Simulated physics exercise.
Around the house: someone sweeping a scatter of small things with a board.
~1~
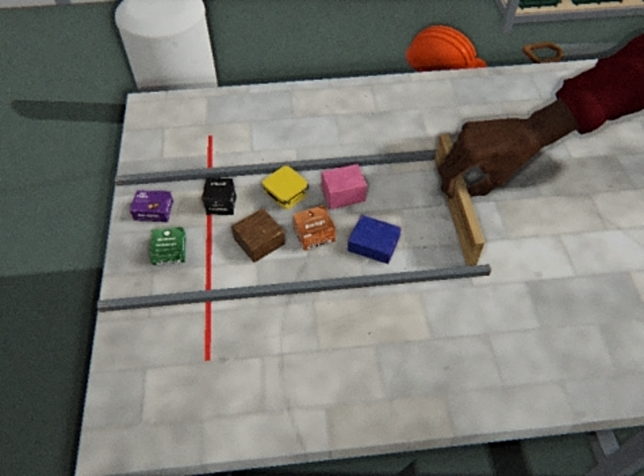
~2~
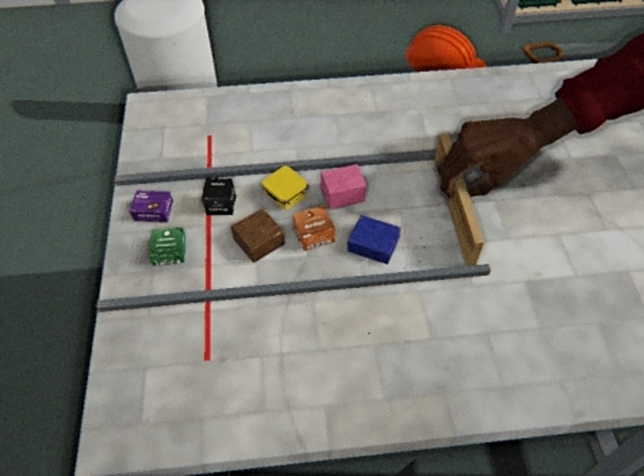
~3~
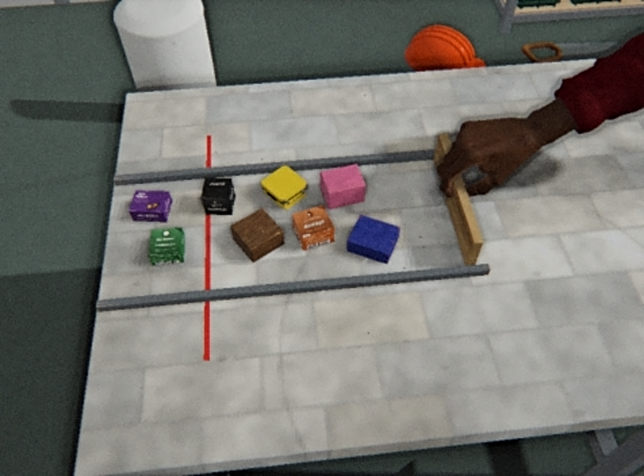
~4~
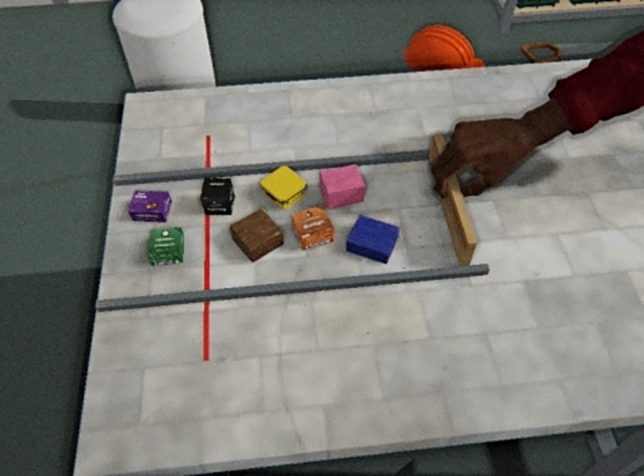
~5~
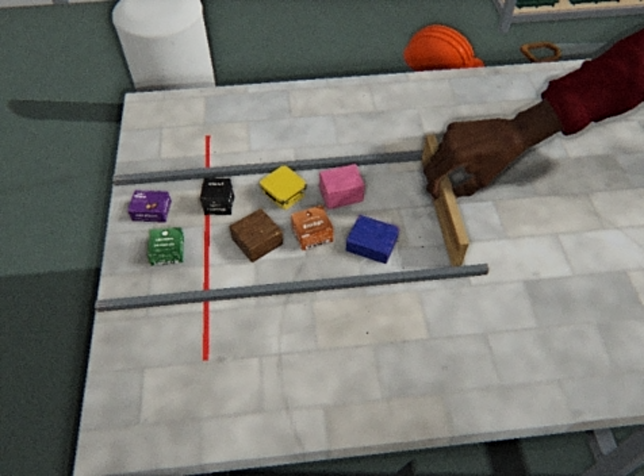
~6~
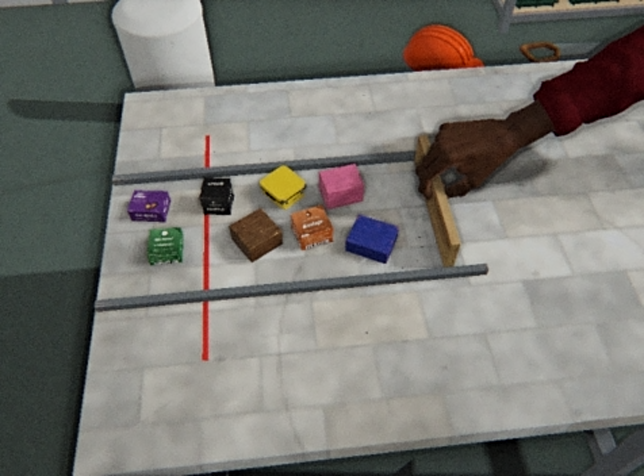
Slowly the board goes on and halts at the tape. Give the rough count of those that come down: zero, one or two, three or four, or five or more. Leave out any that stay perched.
In the end the number that fall off is one or two.
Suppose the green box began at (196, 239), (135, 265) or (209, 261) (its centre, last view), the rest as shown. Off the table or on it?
In turn it goes over; stays on; remains up.
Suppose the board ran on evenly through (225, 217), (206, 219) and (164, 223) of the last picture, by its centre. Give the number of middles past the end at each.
The counts: 1, 2 and 4.
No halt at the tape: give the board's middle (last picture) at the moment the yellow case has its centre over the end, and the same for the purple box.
At (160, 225) for the yellow case; at (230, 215) for the purple box.
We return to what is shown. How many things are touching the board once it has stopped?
The number is 2.
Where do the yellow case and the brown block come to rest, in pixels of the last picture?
About (152, 190), and the other about (129, 220).
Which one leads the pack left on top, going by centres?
Foremost is the black box.
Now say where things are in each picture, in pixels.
The first picture shows purple box (152, 206); green box (168, 246); black box (220, 197); board (457, 198); tape (209, 232).
The second picture shows green box (168, 246); board (457, 198).
The third picture shows black box (219, 197); orange box (313, 228).
The fourth picture shows purple box (151, 206); pink block (342, 187).
The fifth picture shows green box (166, 246); brown block (257, 235).
The sixth picture shows purple box (150, 206); green box (166, 246); black box (217, 197); board (435, 199); tape (207, 232).
A little later, none off yet; purple box at rest near (150, 206); green box at rest near (166, 246); black box at rest near (217, 197).
Next, none off yet; purple box at rest near (150, 206); green box shifted about its own width near (144, 243); black box shifted about its own width near (185, 198).
When it is over, the number that fall off is one or two; down, green box and purple box.
